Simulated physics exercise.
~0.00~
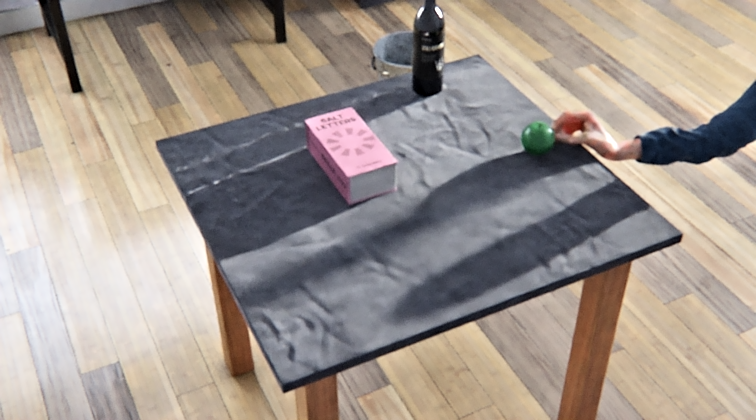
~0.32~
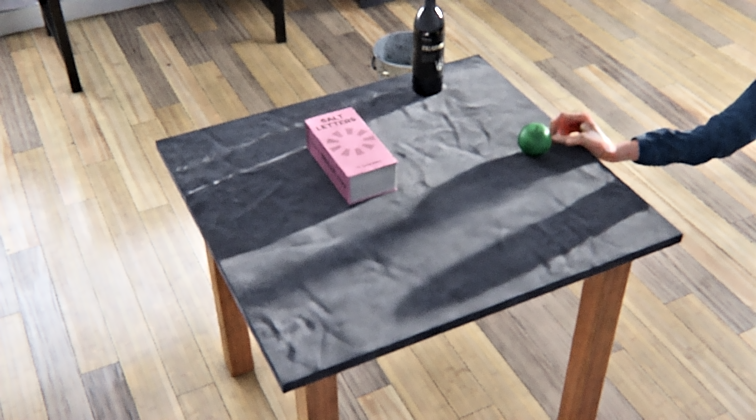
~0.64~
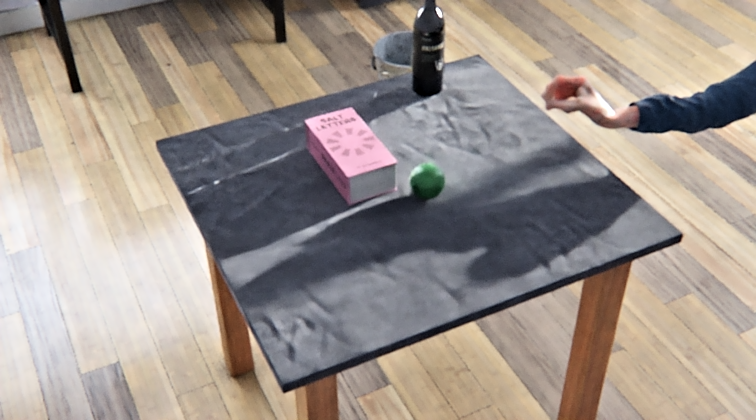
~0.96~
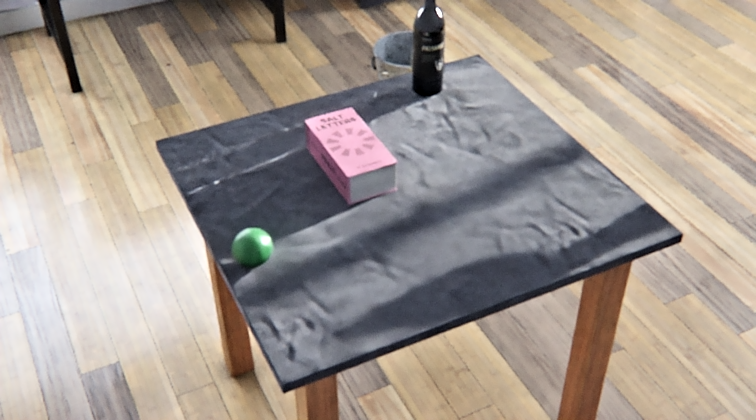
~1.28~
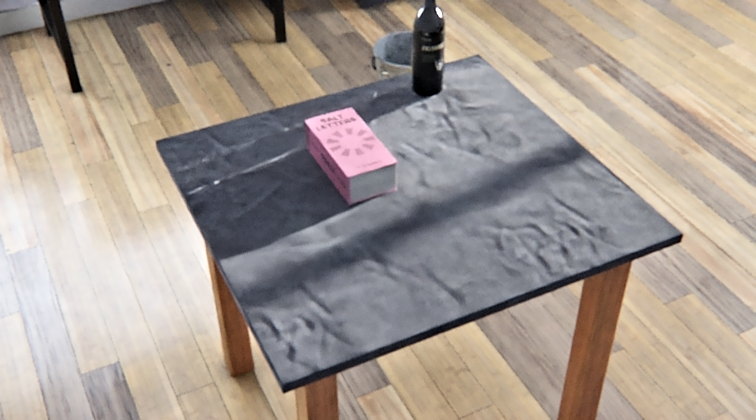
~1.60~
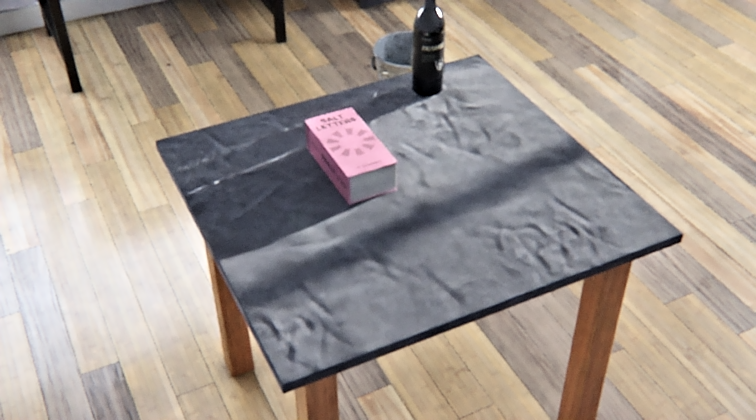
Green apple rolling left across a dark table from a releasing hand, passing a pink book and disappearing off the near-left edge.
